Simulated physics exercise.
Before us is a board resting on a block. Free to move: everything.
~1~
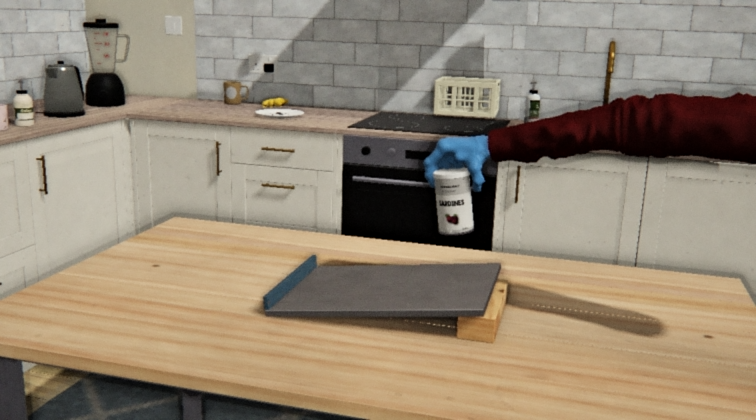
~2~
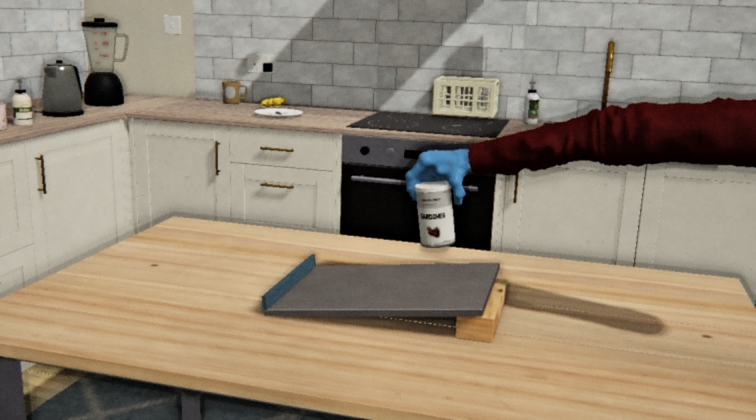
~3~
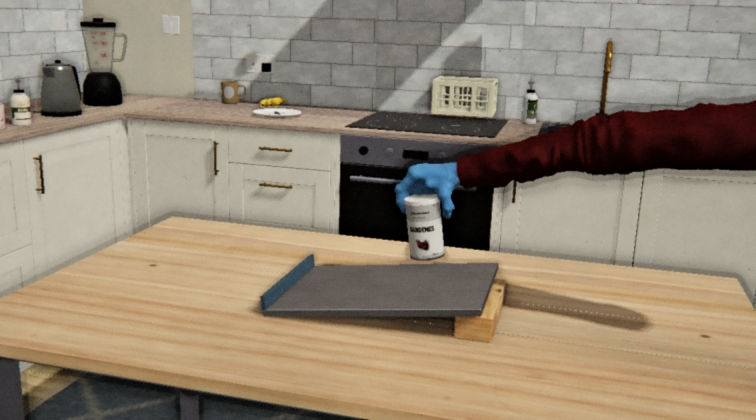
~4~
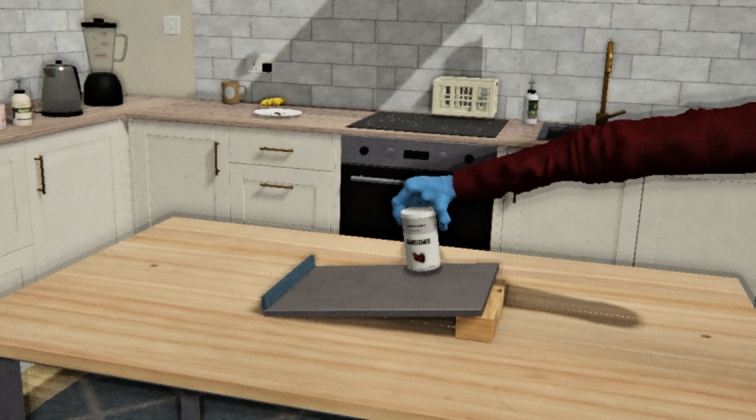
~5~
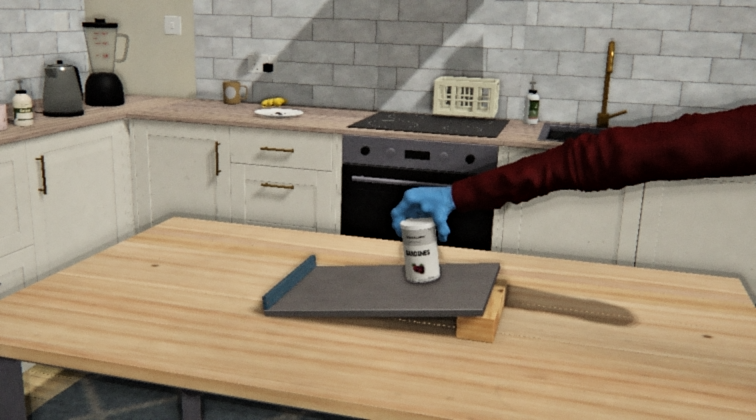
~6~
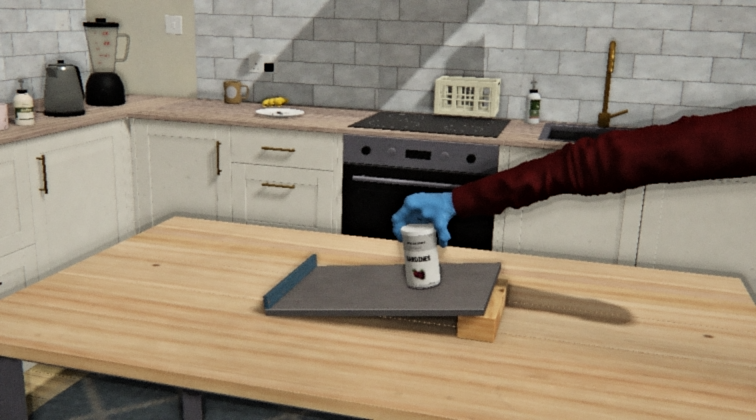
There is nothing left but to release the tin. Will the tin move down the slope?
No - parked.
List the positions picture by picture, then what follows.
In the first frame, still above its spot; white tin (454, 201).
In the second frame, still above its spot; white tin (435, 214).
In the third frame, still above its spot; white tin (425, 227).
In the fourth frame, still above its spot; white tin (421, 239).
In the fifth frame, still above its spot; white tin (421, 250).
In the sixth frame, in place under the hand; white tin (421, 256).
Then, 0.20 s on from there, no change.
Then, 0.50 s on from there, white tin resting near (421, 256).
In the end, it is unmoved. At the end, from the last picture's camera, white tin near (421, 256). The white tin remains at rest.
